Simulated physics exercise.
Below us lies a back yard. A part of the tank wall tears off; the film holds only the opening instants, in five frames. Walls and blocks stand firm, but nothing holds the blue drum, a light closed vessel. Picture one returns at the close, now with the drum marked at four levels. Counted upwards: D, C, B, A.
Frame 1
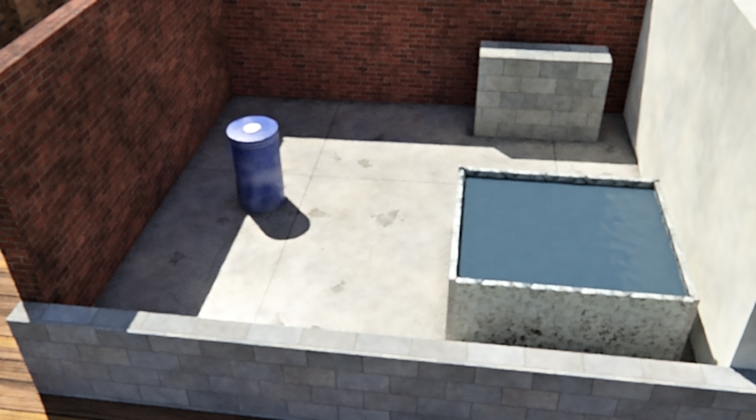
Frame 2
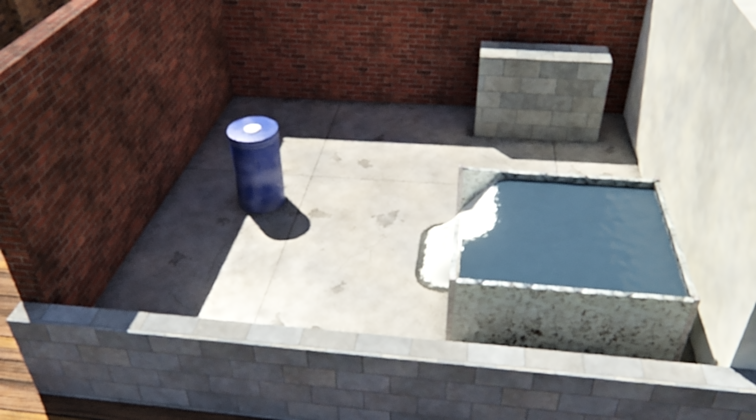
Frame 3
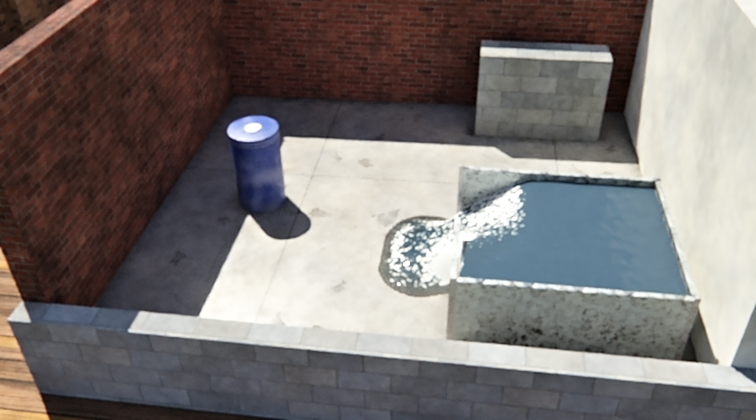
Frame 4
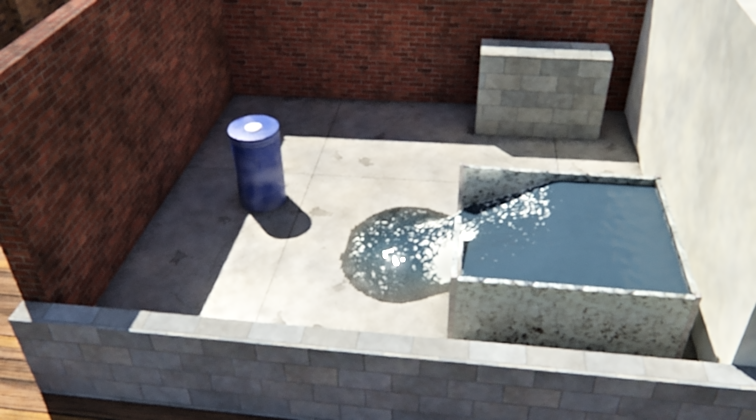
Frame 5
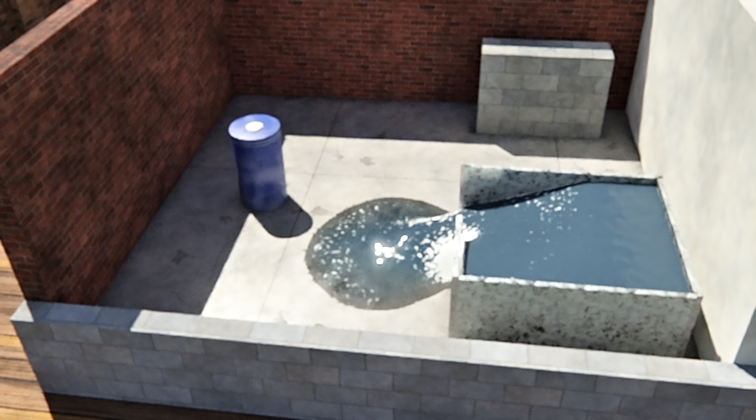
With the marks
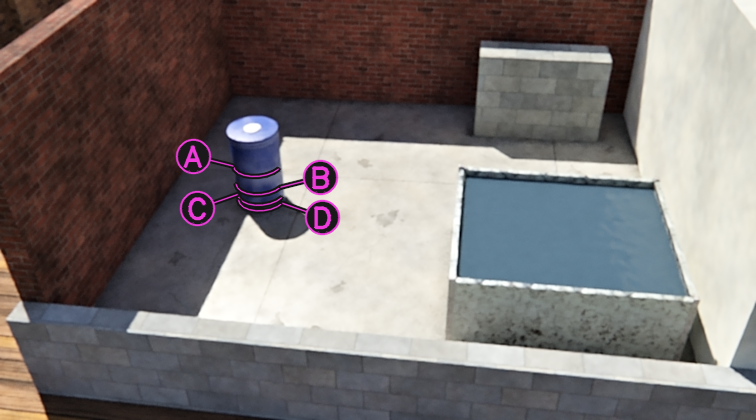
In the video, a full water tank stands in a walled back yard with a blue drum to its left; water pours from the tank's left side onto the concrete, forming a puddle that spreads leftward across the ground.
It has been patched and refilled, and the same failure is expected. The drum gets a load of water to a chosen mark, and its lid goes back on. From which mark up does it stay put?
Use line A.
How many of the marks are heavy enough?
One.
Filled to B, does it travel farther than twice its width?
No, less.
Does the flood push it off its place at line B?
Yes, that goes wrong.
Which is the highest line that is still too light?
That is line B.
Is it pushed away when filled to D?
Yes.
On the marked copy, A at (251, 176); B at (253, 194); C at (255, 205); D at (255, 210); from the bottom up D, C, B, A.
With A, it does not move.
With B, it is pushed about its own width away.
With C, it is pushed about 4 times its own width away.
With D, it is pushed about 5 times its own width away.
